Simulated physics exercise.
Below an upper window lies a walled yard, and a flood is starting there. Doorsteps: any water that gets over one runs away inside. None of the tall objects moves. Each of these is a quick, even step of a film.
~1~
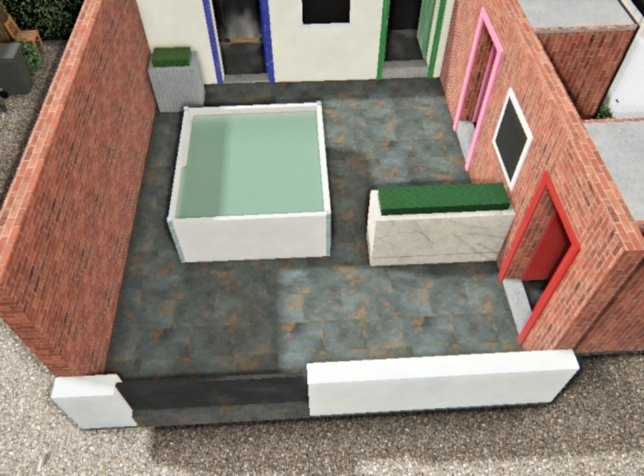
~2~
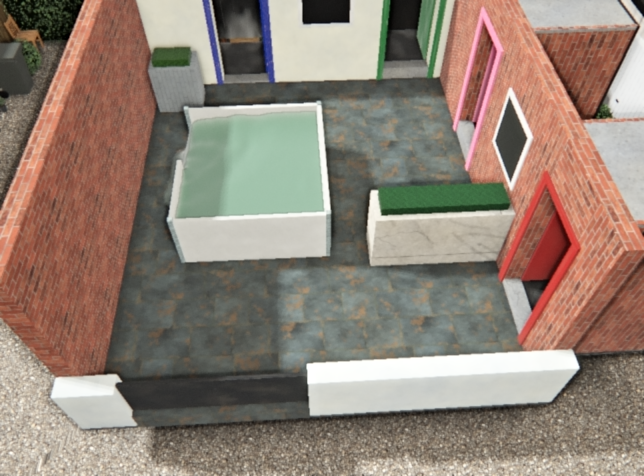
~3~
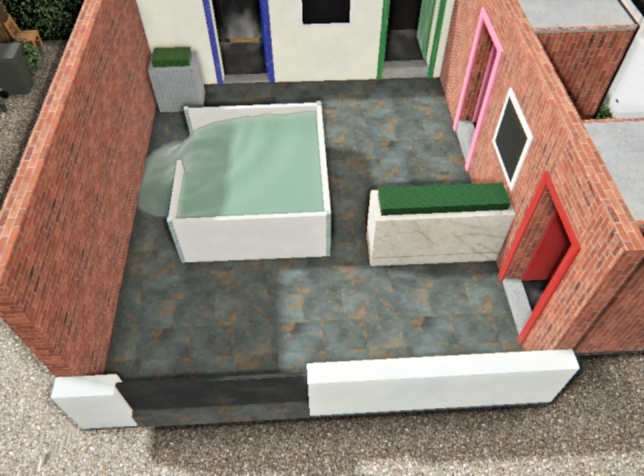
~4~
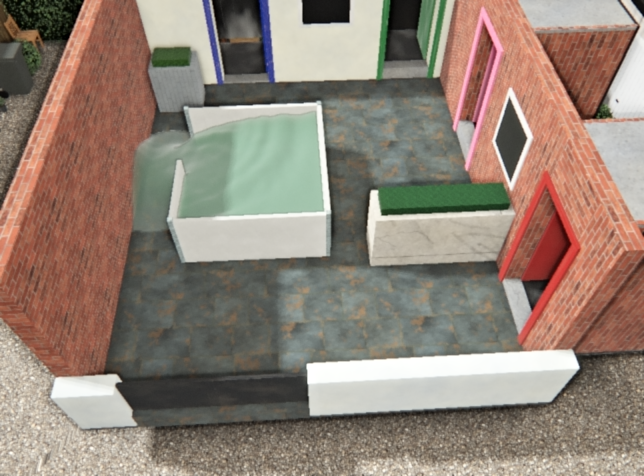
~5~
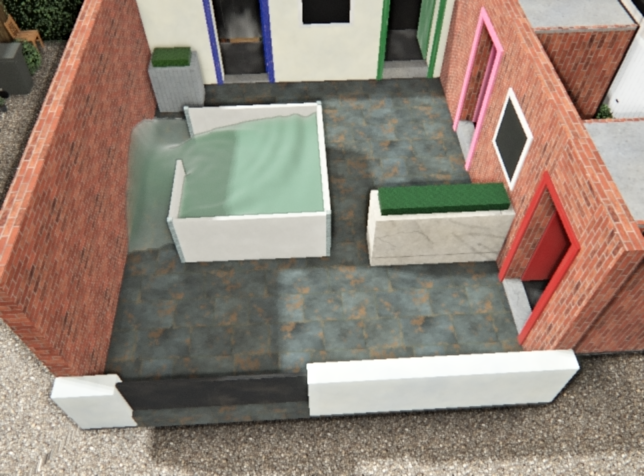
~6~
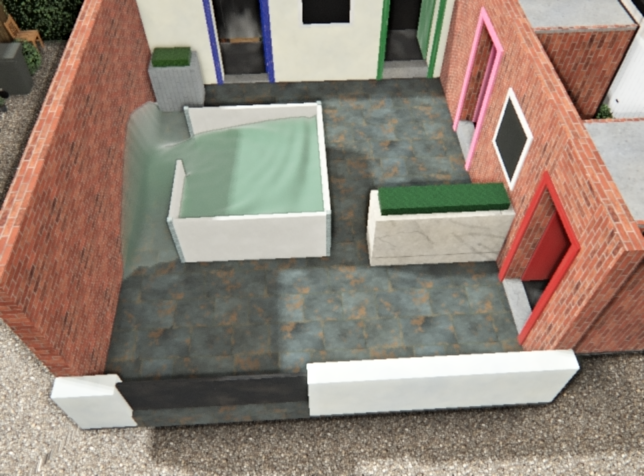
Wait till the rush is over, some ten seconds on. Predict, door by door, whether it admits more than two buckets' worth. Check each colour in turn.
One by one: The red door lets the inflow pass two buckets; the green door keeps the inflow to two buckets or less; the pink door keeps the inflow to two buckets or less; the blue door lets the inflow pass two buckets.
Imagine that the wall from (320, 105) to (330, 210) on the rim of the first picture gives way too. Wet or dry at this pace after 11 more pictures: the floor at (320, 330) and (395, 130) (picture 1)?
Soaked, Soaked.
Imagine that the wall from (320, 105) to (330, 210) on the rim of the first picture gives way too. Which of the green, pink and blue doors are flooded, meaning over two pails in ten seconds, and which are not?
The green door tops the limit, the pink door tops the limit and the blue door tops the limit.
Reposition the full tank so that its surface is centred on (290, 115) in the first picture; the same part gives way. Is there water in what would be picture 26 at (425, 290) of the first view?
My call for that spot: Not reached.
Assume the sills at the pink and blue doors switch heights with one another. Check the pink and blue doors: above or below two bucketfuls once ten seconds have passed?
My answer: At pink door the door breaks the threshold, at blue door the door misses the threshold.
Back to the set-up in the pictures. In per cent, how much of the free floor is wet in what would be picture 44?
Some 95 in a hundred.
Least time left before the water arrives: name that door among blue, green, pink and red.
The door marked blue.
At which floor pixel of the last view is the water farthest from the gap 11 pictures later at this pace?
Close to (356, 386).
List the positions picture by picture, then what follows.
The first frame shows the open tank at (252, 161) is whole and still.
In the second frame, the front is at a hidden place, out from the gap at (192, 162).
In the third frame, the front is at (139, 197), out from the gap at (193, 165).
In the fourth frame, water pours out at (193, 166) and has run to (134, 226).
In the fifth frame, the front is at (154, 120), out from the gap at (193, 166).
In the sixth frame, the front is at (157, 103), out from the gap at (193, 166).
A moment on, water covers 25 % of the floor; the red door not reached, the green door not reached, the pink door not reached, the blue door not reached.
Next, water covers 45 % of the floor; the red door not reached, the green door not reached, the pink door not reached, the blue door wet at the sill, nothing in.
Then, water covers 75 % of the floor; the red door not reached, the green door wet at the sill, nothing in, the pink door wet at the sill, nothing in, the blue door under two buckets in.
Later, water covers 95 % of the floor; the red door far over two buckets in, the green door under two buckets in, the pink door wet at the sill, nothing in, the blue door over two buckets in.
In the end, water covers 100 % of the floor; the red door far over two buckets in, the green door under two buckets in, the pink door wet at the sill, nothing in, the blue door over two buckets in.
